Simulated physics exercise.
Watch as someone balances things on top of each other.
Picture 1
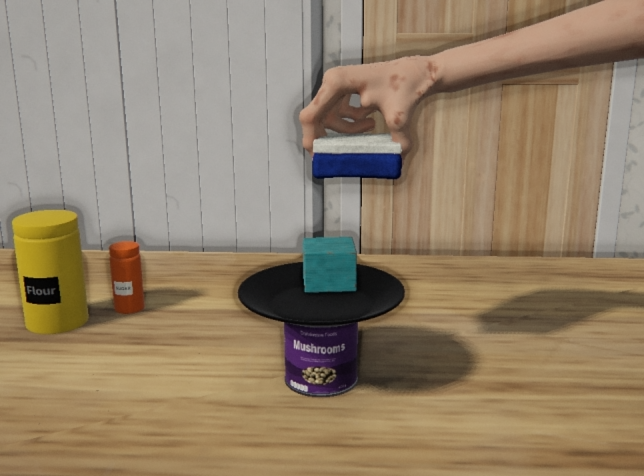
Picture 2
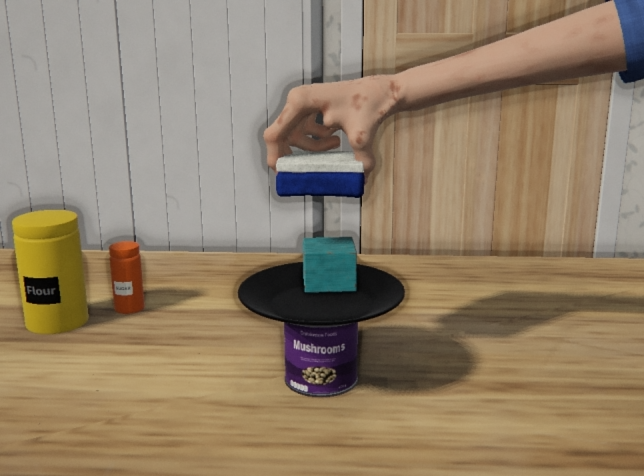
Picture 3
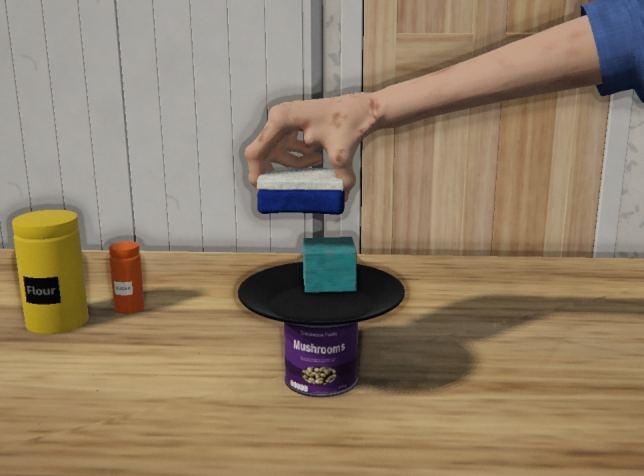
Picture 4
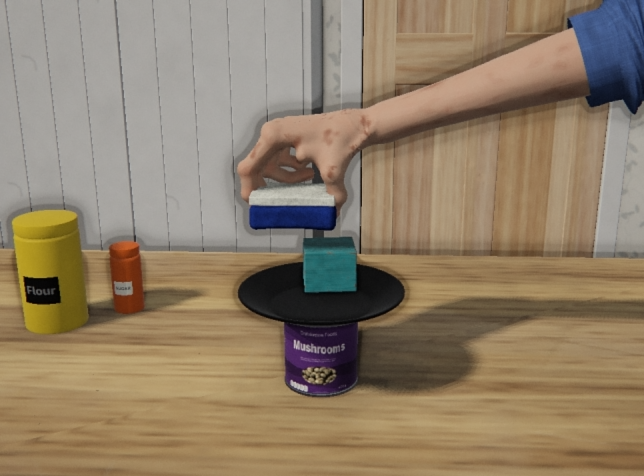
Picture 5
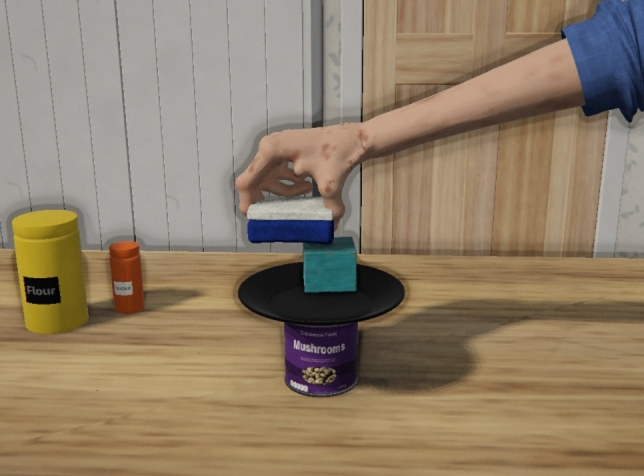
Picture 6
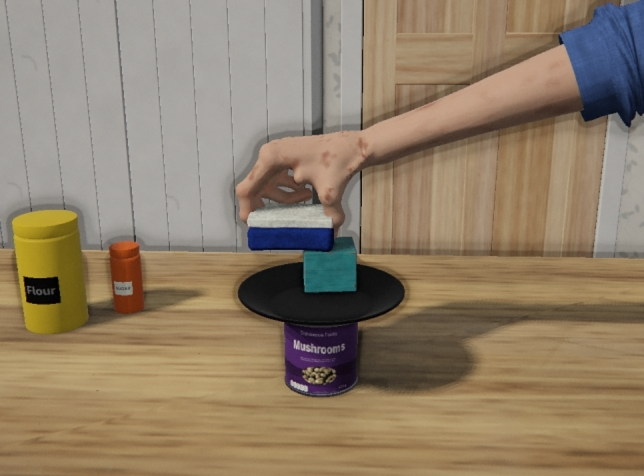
Above a wooden table, a hand lowers a blue and white sponge leftward onto a turquoise block.
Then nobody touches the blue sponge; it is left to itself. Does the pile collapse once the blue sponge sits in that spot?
Yes, it collapses.
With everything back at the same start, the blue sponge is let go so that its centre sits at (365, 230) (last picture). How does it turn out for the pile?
It collapses.
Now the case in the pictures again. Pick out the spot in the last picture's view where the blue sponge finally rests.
I'd point to roughly (199, 359).
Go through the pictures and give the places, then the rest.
In the first picture, on its way; blue sponge (357, 156); black plate (321, 297).
In the second picture, on its way; blue sponge (322, 174); purple pot (321, 343).
In the third picture, on its way; blue sponge (302, 190); orange shaker (127, 277).
In the fourth picture, on its way; blue sponge (295, 206); turquoise block (329, 264).
In the fifth picture, on its way; blue sponge (293, 219); yellow jar (51, 271).
In the sixth picture, in place under the hand; blue sponge (293, 227); black plate (321, 297).
Then, 0.30 s on from there, blue sponge turned 64° from how it was put near (273, 240).
Then, 0.70 s on from there, blue sponge now fallen.
Then, 0.80 s on from there, things are still on the move.
In the end, fallen, blue sponge; the other 5 unmoved. At the end, from the last picture's camera, blue sponge near (199, 359). The pile loses its balance.
